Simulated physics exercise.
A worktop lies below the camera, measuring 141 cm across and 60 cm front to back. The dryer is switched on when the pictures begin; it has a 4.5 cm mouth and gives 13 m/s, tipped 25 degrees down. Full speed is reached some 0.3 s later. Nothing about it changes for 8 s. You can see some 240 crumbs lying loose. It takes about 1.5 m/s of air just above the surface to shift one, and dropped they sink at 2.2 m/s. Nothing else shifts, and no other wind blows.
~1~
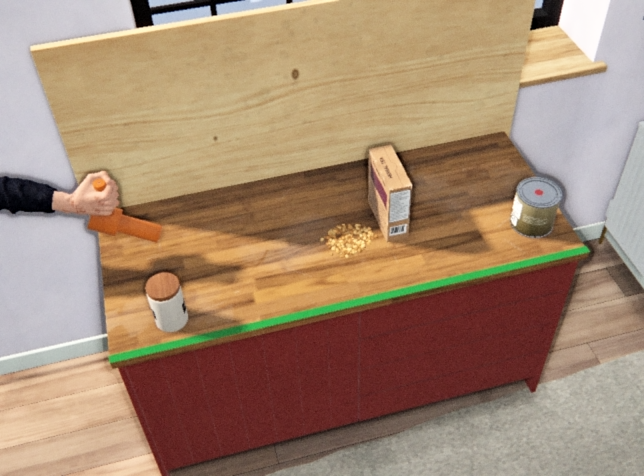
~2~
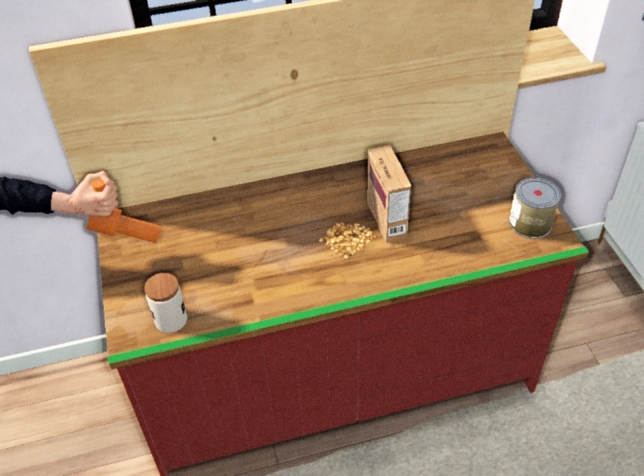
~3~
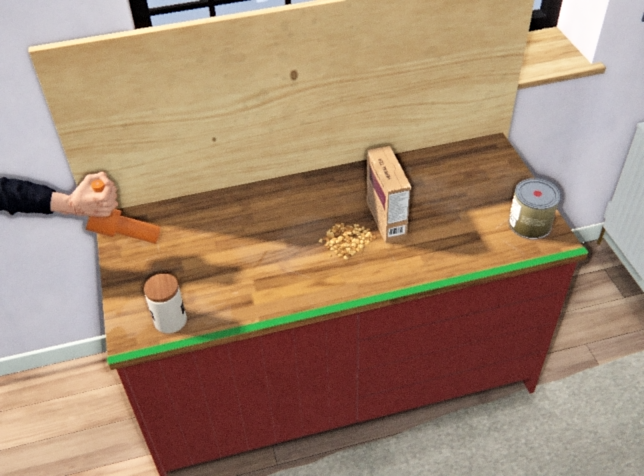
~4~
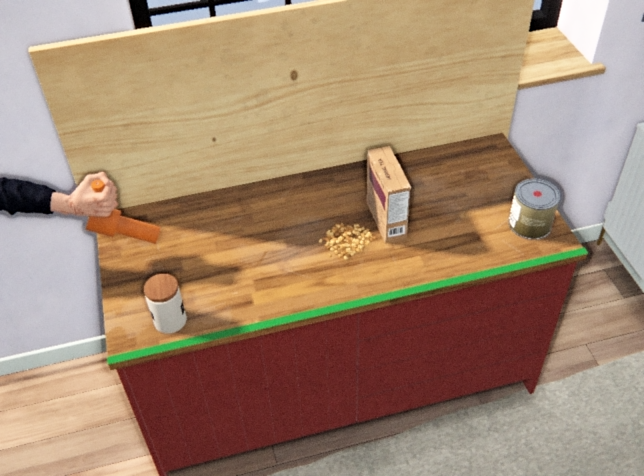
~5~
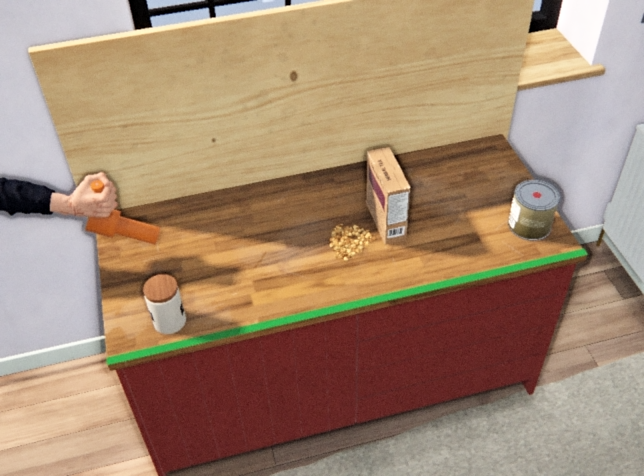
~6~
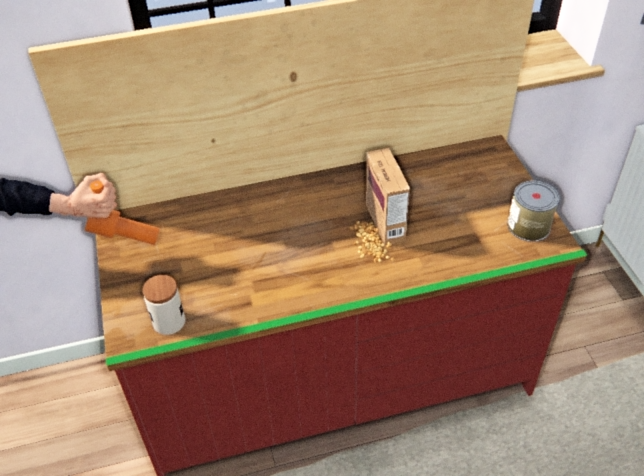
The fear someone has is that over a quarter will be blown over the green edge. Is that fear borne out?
I suspect that edge gives up more than a quarter.
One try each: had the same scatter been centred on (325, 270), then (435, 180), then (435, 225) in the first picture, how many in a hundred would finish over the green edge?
In turn about 100 %, 0 %, 0 %.
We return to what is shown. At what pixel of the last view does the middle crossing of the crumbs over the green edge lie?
(551, 264).
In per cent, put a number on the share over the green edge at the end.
Close to 50 percent.
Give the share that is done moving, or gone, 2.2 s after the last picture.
My guess would be around 80 %.
Then, 1.2 s after the last picture, 25 % are on the move or not yet settled, 51 % are over the green edge; the middle of those still in play is near (374, 228).
Then, 2.2 s after the last picture, 17 % are on the move or not yet settled, 52 % are over the green edge; the middle of those still in play is near (373, 228).
Then, 4.1 s after the last picture, 8 % are on the move or not yet settled, 52 % are over the green edge.
Then, 7.7 s after the last picture, at the end, 54 % are over the green edge.
